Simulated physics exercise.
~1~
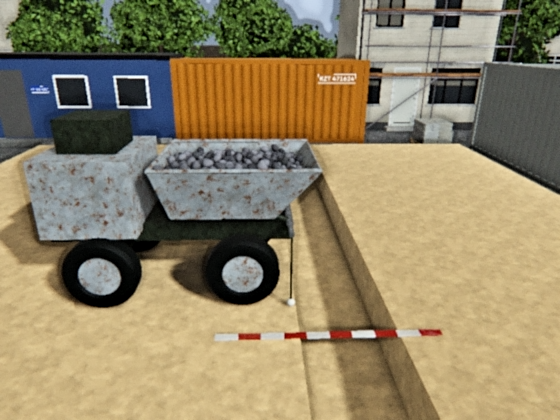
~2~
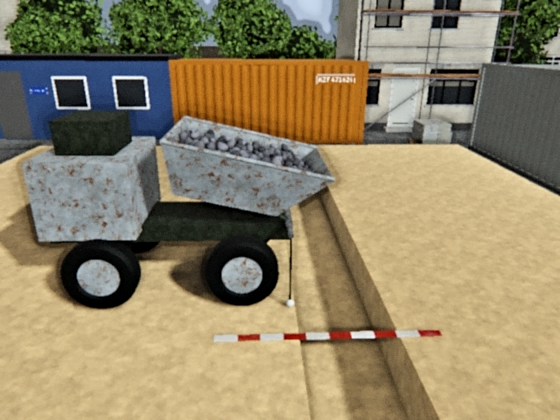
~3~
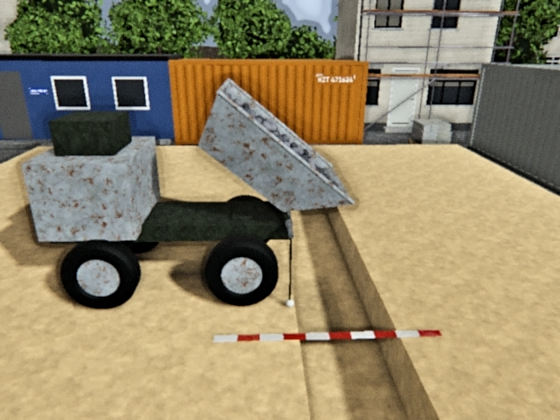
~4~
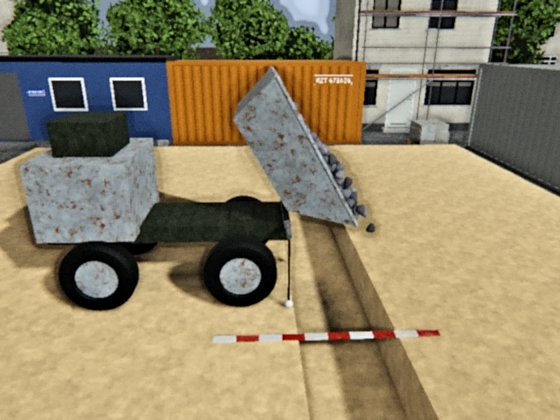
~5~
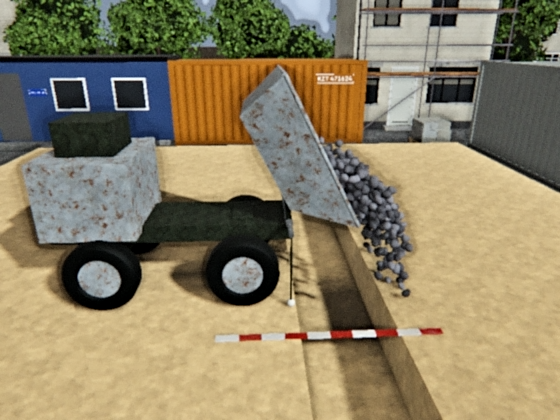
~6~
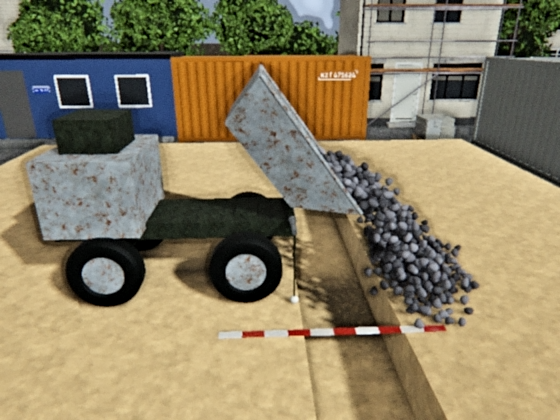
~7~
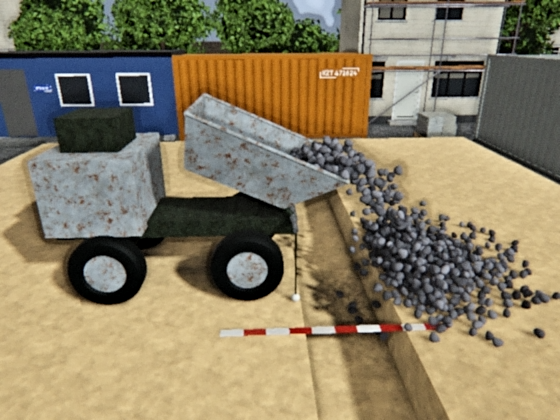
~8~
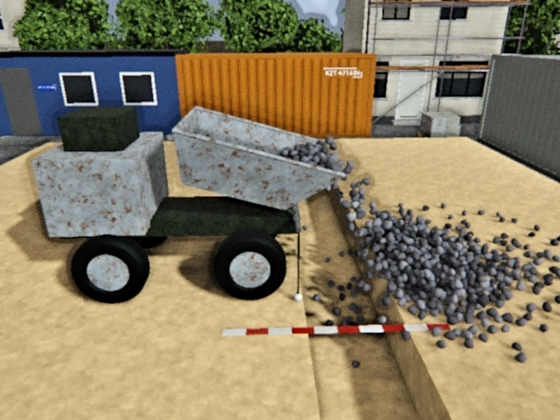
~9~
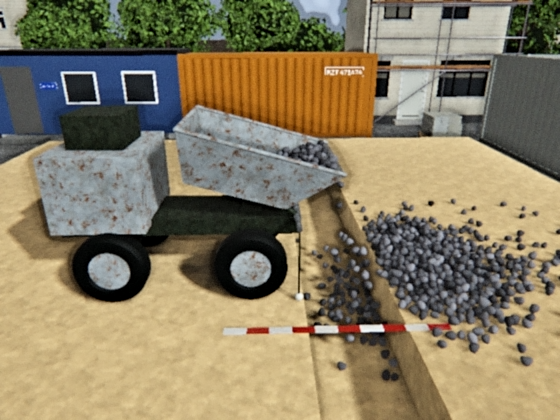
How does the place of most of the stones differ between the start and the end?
At the start the stones are heaped in the dumper's skip. At the end most of them lie spread on the ground to the right, beyond the trench, with some still in the skip and a few in the trench.
A small dumper tips its skip, spills grey stones mostly past the trench, and partly lowers it.
